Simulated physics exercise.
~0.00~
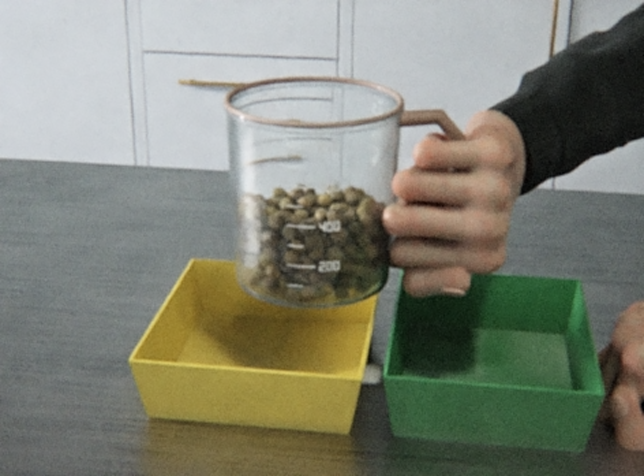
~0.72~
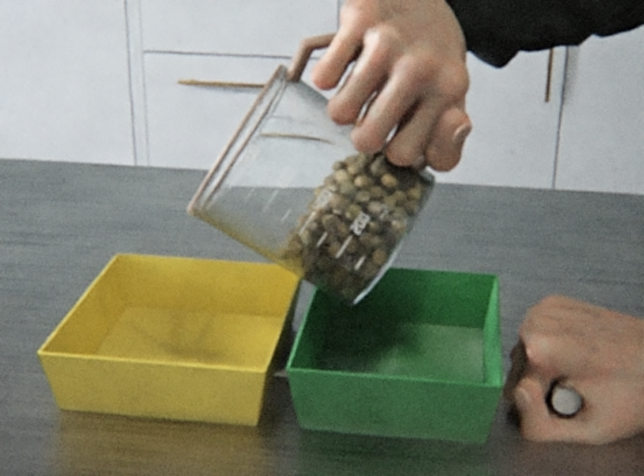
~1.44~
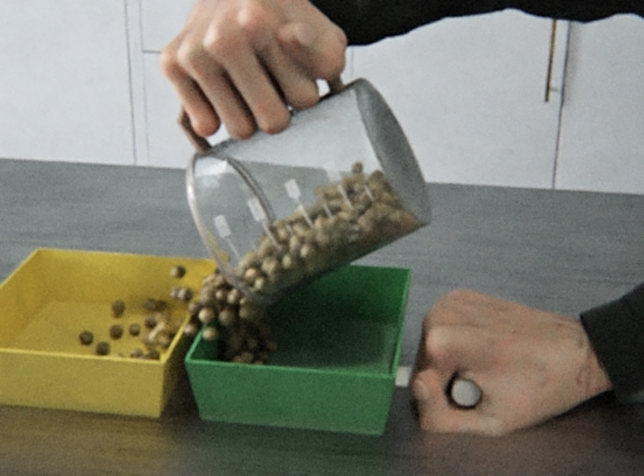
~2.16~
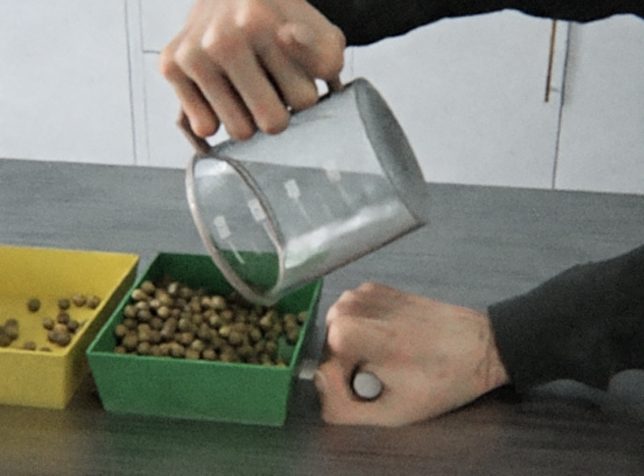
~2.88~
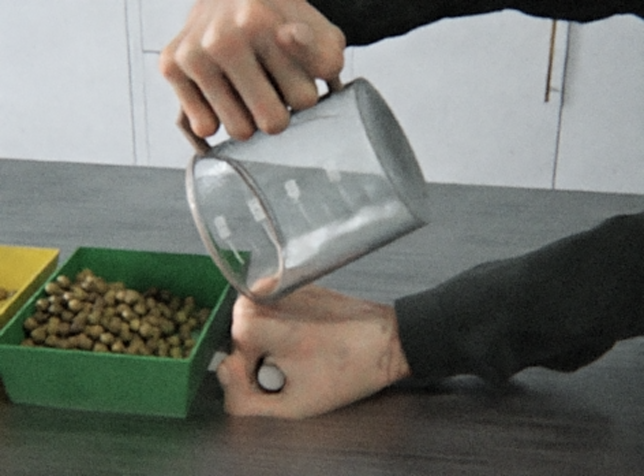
A hand holds a clear jug partly filled with small brownish-green lentils above a dark tabletop, seen from the front and slightly above, with pale cupboards behind. Below it sit a yellow tin on the left and a green tin on the right, joined in a row, with a second hand at the right end. That hand pushes the row steadily left while the jug tips leftward. Lentils spill first into the yellow tin, then into the green one as it slides beneath. The jug empties and stays tilted, leaving the green tin heaped and only a few pieces in the yellow.
